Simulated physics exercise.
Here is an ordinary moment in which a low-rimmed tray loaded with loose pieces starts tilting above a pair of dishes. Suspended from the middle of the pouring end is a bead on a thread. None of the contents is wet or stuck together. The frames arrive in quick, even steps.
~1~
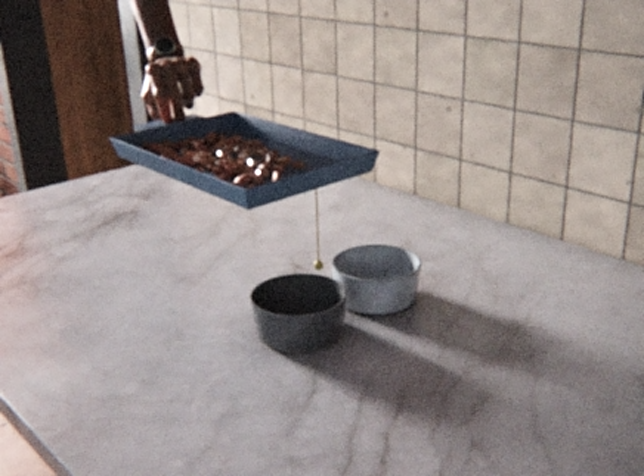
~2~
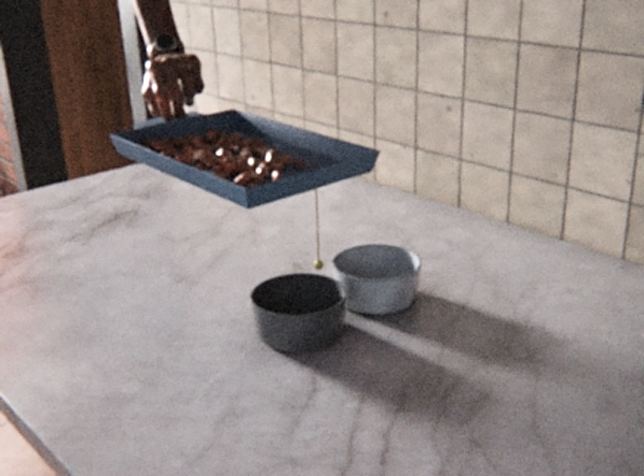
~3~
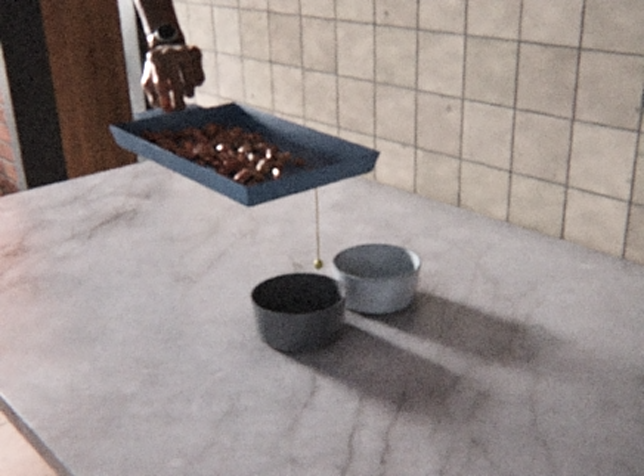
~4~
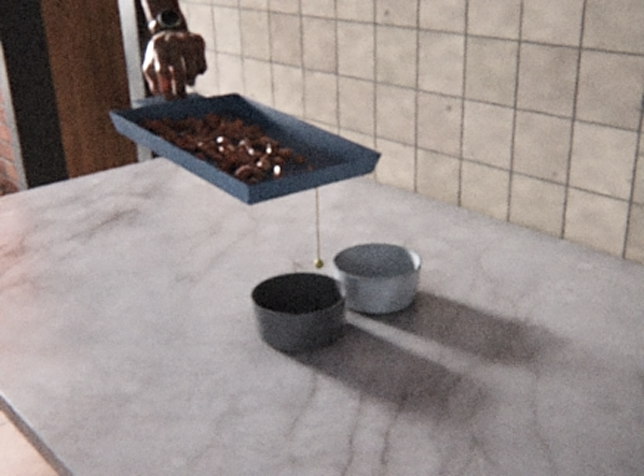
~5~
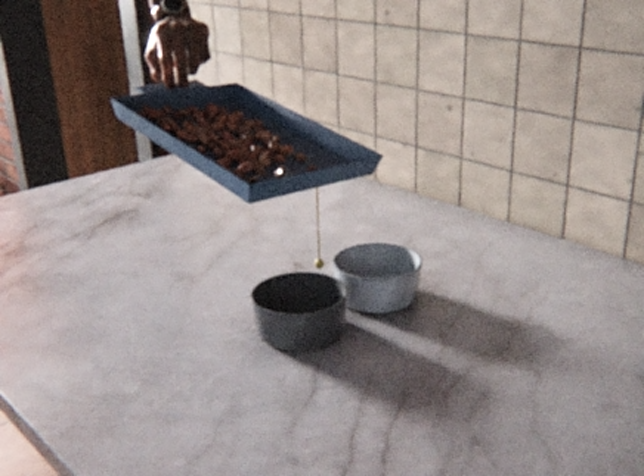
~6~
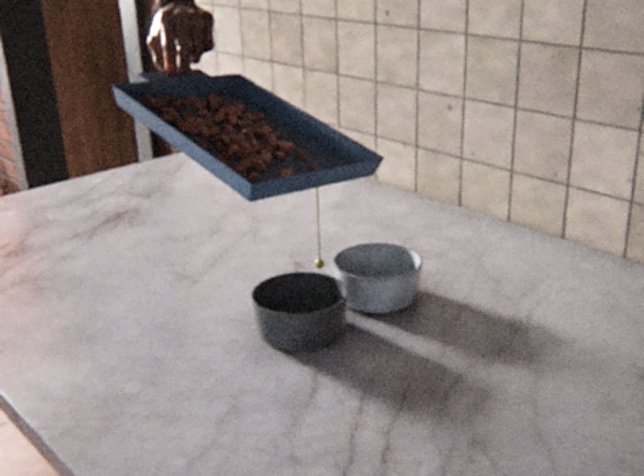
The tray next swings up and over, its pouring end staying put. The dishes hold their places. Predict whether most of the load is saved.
The dishes save the greater portion.
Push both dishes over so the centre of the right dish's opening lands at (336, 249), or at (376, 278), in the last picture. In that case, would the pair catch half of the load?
At place one not up to half; at place two in excess of half.
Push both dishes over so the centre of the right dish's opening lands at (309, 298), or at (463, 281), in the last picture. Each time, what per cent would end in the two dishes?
In the first position around 10 percent, in the second around 0 percent.
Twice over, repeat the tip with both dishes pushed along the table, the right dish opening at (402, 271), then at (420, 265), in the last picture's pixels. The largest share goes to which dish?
Right side first, Right side second.
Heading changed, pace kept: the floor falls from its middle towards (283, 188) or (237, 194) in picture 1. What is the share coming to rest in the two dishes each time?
Well, 40 percent for one and then 50 percent for the other.
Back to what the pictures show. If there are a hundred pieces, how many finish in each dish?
Estimate - left dish 0 percent, right dish 70 percent.
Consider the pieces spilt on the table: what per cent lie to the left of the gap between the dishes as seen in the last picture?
Left share: Some 0 per cent.
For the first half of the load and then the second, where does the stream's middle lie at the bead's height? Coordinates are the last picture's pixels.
(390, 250), then (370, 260).
Shortly afterwards, tray tipped steeply; all but a few on the tray; only a few in the air.
Next, tray tipped right over; near two thirds on the tray; near a quarter in the right dish; a little outside both; only a few in the air.
Some moments later, tray tipped past a quarter turn; only a few in the left dish; near two thirds in the right dish; near a third outside both.
In the end, tray tipped past a quarter turn; only a few in the left dish; near two thirds in the right dish; near a third outside both.
